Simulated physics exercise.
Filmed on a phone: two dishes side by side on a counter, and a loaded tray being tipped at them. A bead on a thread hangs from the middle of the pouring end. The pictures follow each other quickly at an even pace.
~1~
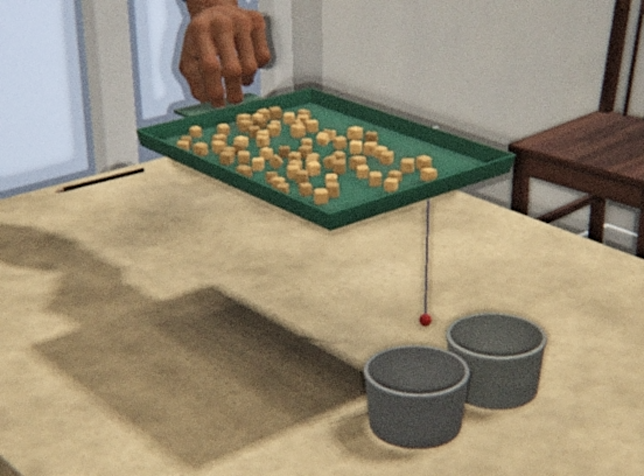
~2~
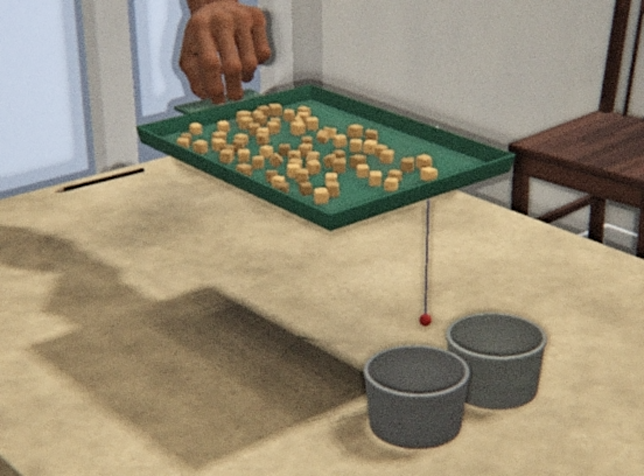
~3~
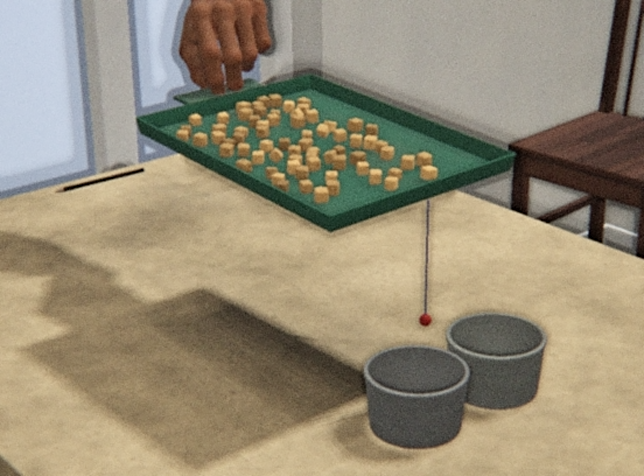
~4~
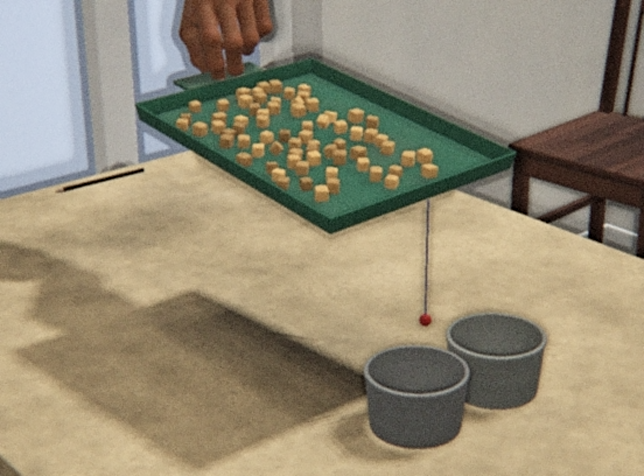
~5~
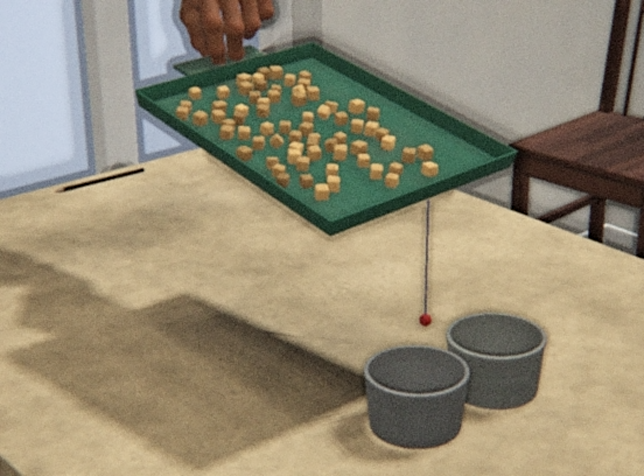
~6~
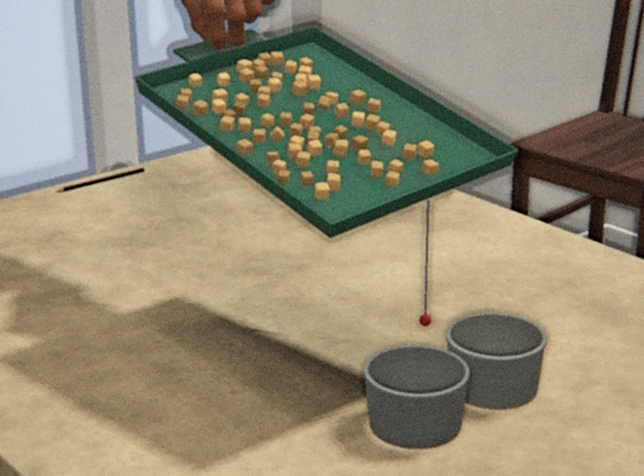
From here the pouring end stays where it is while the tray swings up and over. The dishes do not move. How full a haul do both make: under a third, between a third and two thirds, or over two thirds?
Together they catch between a third and two thirds.
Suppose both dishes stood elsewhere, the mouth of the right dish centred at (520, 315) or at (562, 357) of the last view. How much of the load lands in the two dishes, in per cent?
Near 10 % and 10 %.
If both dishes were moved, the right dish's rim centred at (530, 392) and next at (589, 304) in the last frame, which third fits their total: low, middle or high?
First under a third, then under a third.
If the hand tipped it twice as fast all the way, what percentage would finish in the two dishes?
Roughly 30 in a hundred.
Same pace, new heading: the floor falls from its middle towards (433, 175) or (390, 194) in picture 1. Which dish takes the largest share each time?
The first try: The right dish. The second: The left one.
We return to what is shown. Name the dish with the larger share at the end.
The winner is the left one.
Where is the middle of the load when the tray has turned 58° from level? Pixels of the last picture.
Around (365, 184).
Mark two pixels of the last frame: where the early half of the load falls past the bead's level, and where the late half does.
The first part at (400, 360); the rest at (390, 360).
Shortly afterwards, tray tipped steeply; all but a few on the tray; only a few in the air.
Next, tray tipped right over; all but a few on the tray; a little in the left dish; a little outside both.
Some moments later, tray tipped past a quarter turn; near half in the left dish; only a few in the right dish; near half outside both.
In the end, tray tipped past a quarter turn; near half in the left dish; only a few in the right dish; near half outside both.
